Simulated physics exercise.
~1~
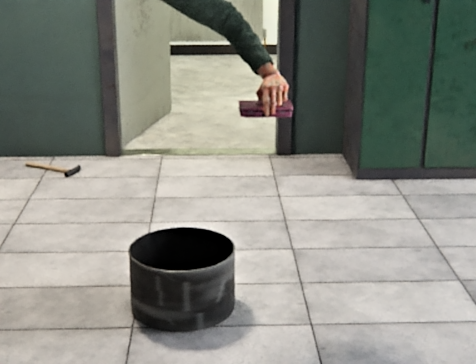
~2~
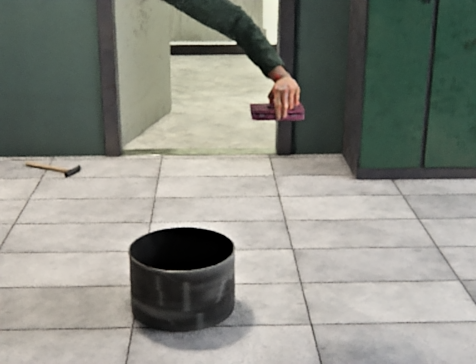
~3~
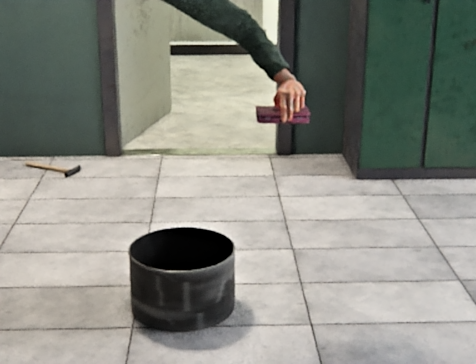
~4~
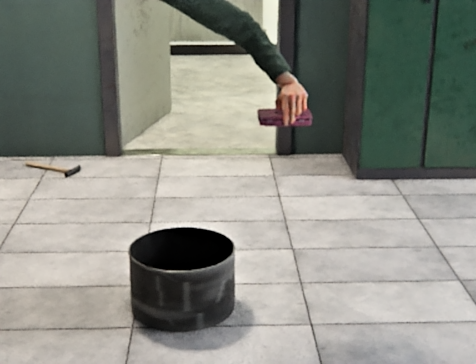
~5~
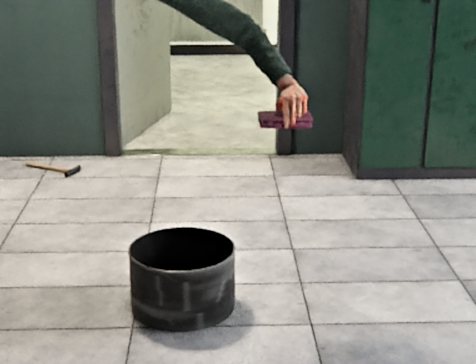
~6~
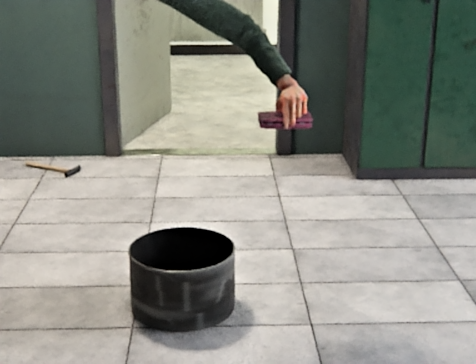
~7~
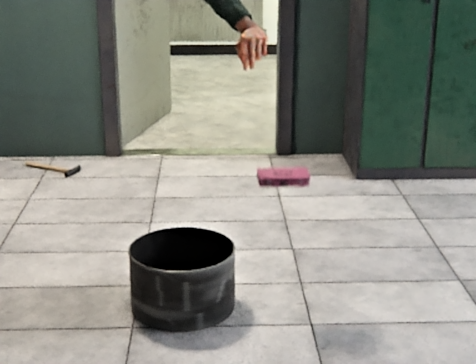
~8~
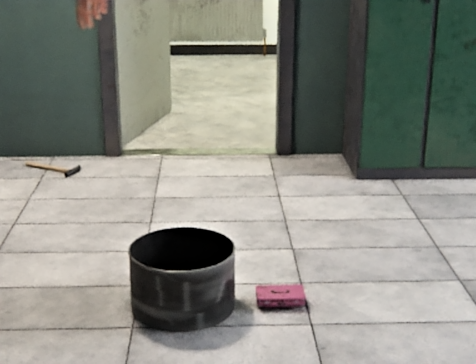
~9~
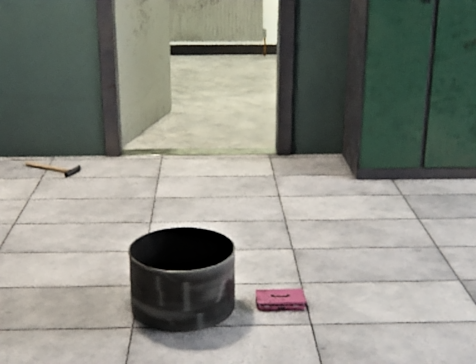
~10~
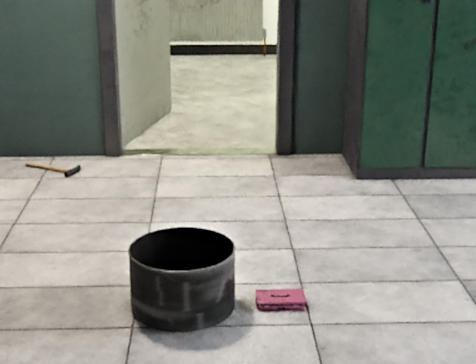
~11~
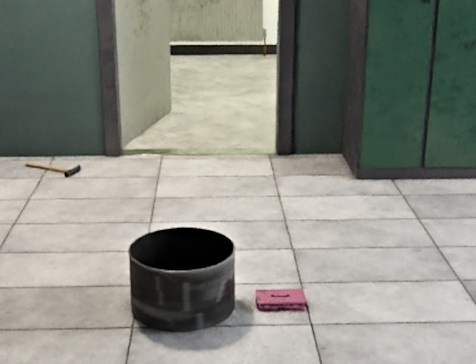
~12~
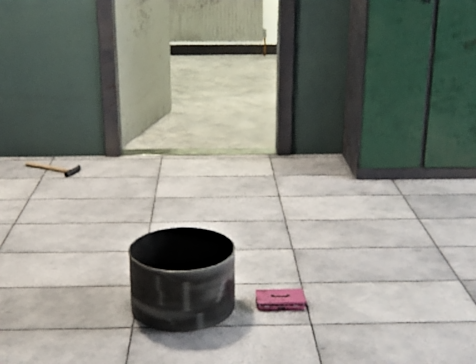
To begin with, a hand in a dark green sleeve holds a pink case high above a tiled floor, to the right of an open black bucket, with a doorway behind and a small hammer lying at the left. The hand shifts slightly to the right and then stays still for a while. Next it lets go, and the case drops as the hand draws back. The case falls past the right side of the bucket while the hand leaves at the upper left. It comes to rest on the tiles just outside the bucket, which never moves.
